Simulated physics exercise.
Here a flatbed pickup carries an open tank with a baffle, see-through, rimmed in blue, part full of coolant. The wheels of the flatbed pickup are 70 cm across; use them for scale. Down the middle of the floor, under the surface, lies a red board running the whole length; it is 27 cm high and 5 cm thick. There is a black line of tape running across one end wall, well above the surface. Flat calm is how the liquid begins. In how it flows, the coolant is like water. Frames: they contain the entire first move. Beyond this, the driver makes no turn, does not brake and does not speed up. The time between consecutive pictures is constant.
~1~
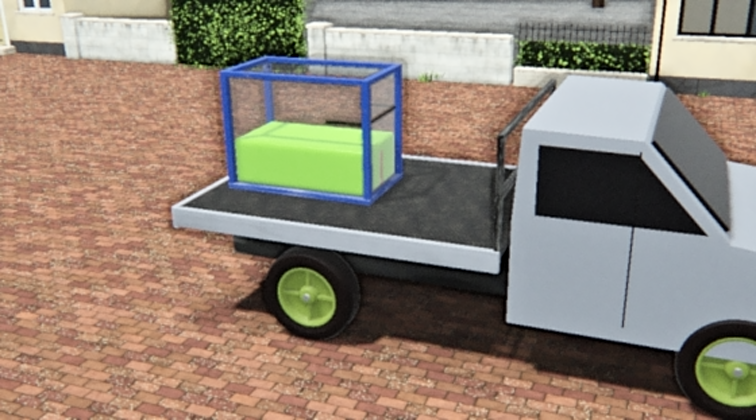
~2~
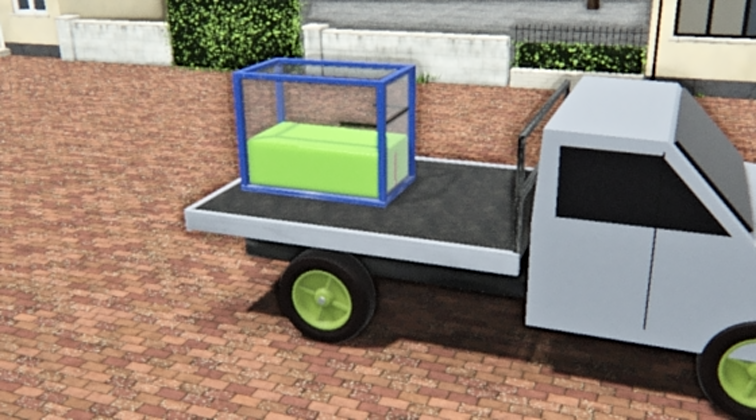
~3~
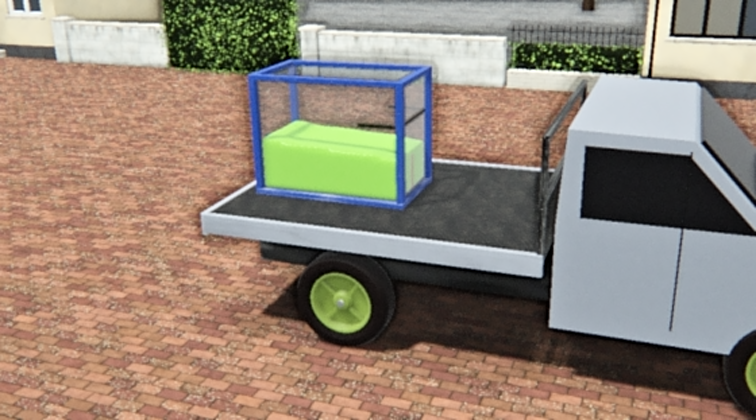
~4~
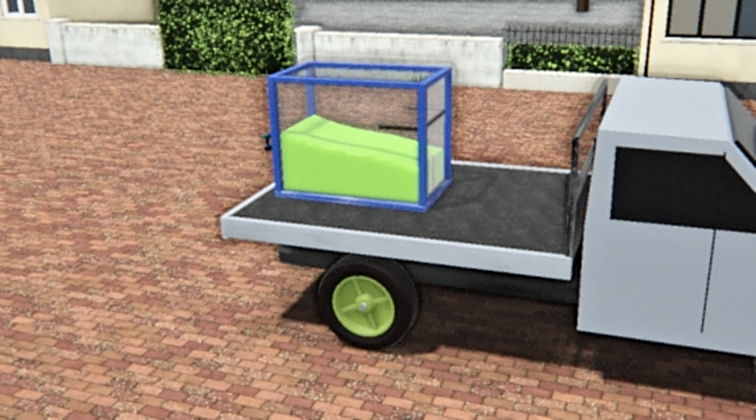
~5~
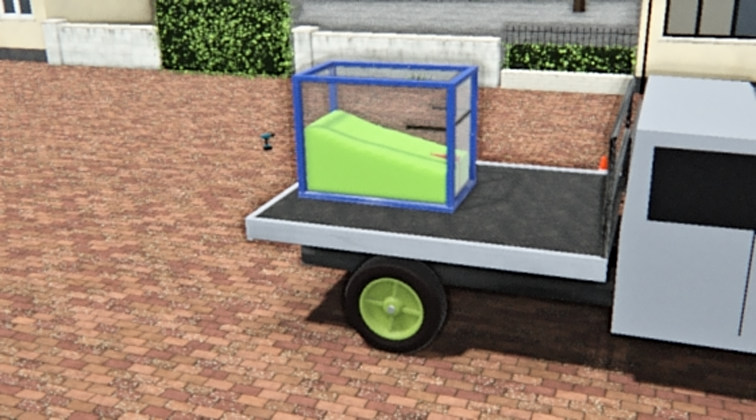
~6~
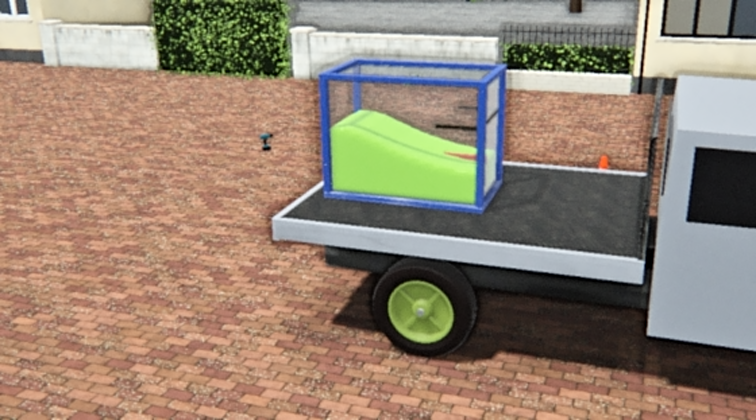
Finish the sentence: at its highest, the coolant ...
At its highest it remains below the mark.
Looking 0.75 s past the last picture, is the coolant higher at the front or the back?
Towards the fore end.
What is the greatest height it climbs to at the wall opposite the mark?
57 cm.
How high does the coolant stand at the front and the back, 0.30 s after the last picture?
Front 34 cm, back 34 cm.
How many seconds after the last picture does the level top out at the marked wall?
About 0.7 seconds.
Another 0.30 s on from the last picture, the surface is 34 cm up at the front and 35 cm at the back; nothing has left.
Another 0.75 s on from the last picture, the surface is 48 cm up at the front and 26 cm at the back; nothing has left.
Another 1.20 s on from the last picture, the surface is 27 cm up at the front and 43 cm at the back; nothing has left.
Another 2.99 s on from the last picture, the waves are smaller; the highest at the front wall was 51 cm, at 0.70 s after the last picture, against a line at 55 cm.
